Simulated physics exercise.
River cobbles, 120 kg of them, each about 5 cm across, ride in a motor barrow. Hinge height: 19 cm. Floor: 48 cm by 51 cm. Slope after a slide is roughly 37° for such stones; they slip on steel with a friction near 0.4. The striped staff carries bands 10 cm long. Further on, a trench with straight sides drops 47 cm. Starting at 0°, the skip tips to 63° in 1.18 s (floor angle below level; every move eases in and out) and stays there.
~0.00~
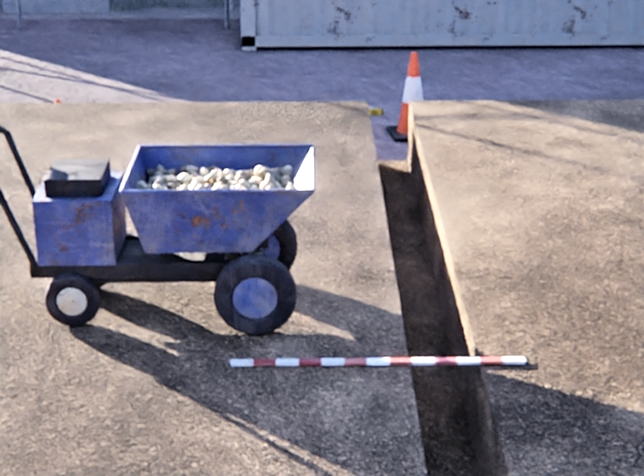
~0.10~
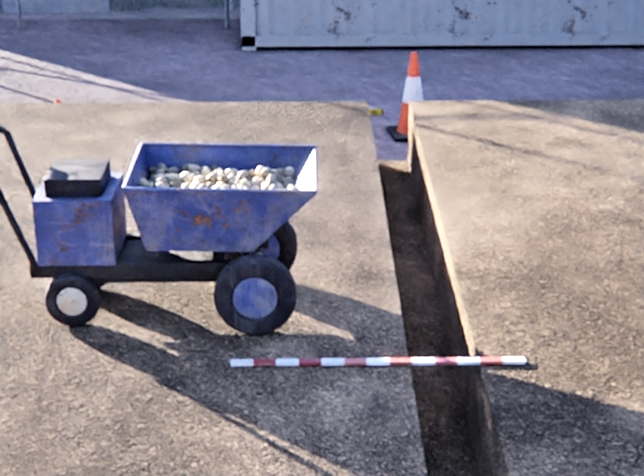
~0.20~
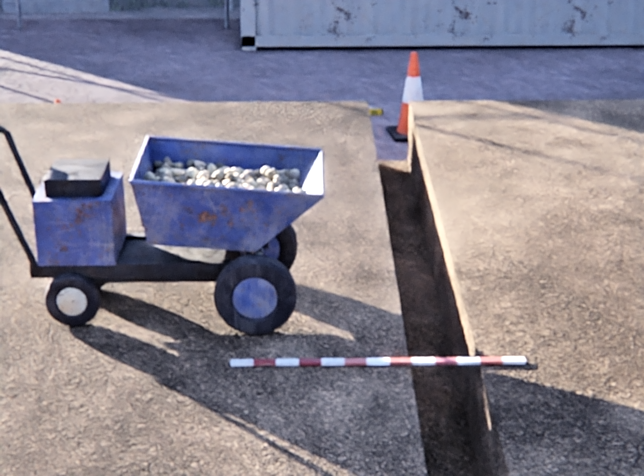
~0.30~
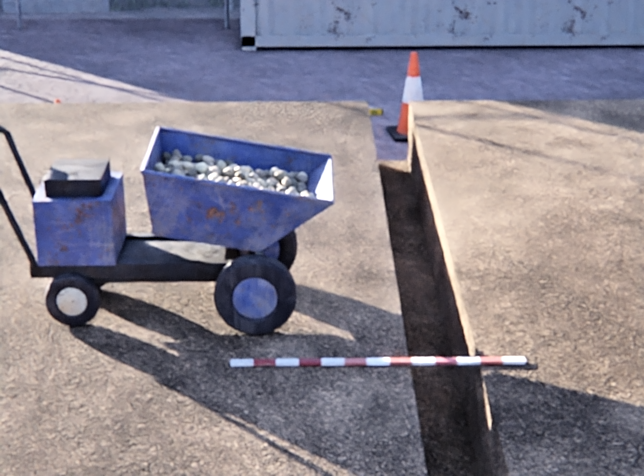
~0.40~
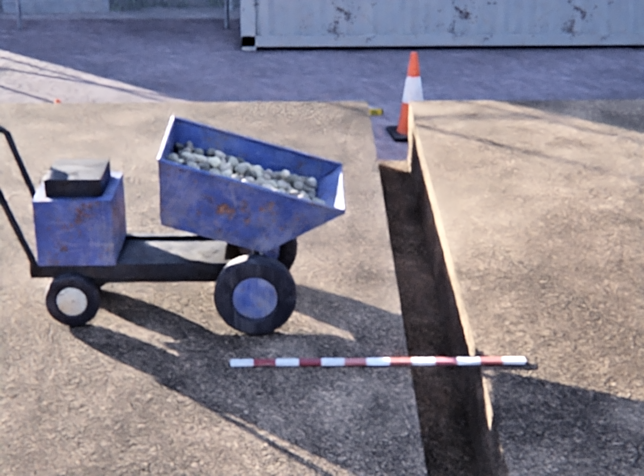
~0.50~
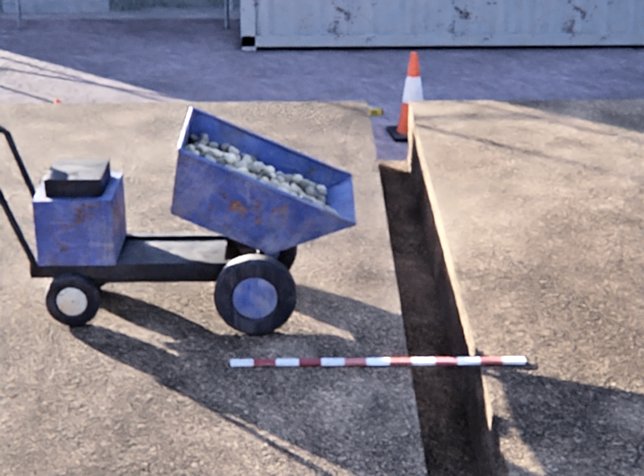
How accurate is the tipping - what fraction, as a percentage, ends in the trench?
Close to 98 in every hundred.
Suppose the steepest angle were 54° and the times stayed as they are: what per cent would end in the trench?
I'd expect around 55 in a hundred.
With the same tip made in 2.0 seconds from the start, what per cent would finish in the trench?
It would be near 95 percent.
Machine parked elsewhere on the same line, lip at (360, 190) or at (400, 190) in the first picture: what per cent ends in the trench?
Roughly 75 in a hundred, then 30 in a hundred.
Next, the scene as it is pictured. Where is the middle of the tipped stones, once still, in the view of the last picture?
Roughly at (430, 371).
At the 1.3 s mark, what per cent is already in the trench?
15 per cent, give or take.
After 0.9 s the floor is at 53°; 100 % in the skip; the foremost stones are at (365, 252).
After 1.3 s the floor is at 63°; 79 % in the skip, 5 % short of the trench, 16 % in the trench; the foremost stones are at (449, 354).
After 1.6 s the floor is at 63°; 43 % in the skip, 5 % short of the trench, 52 % in the trench; the foremost stones are at (458, 376).
After 3.6 s the floor is at 63°; 0 % in the skip, 2 % short of the trench, 98 % in the trench; the foremost stones are at (460, 375).
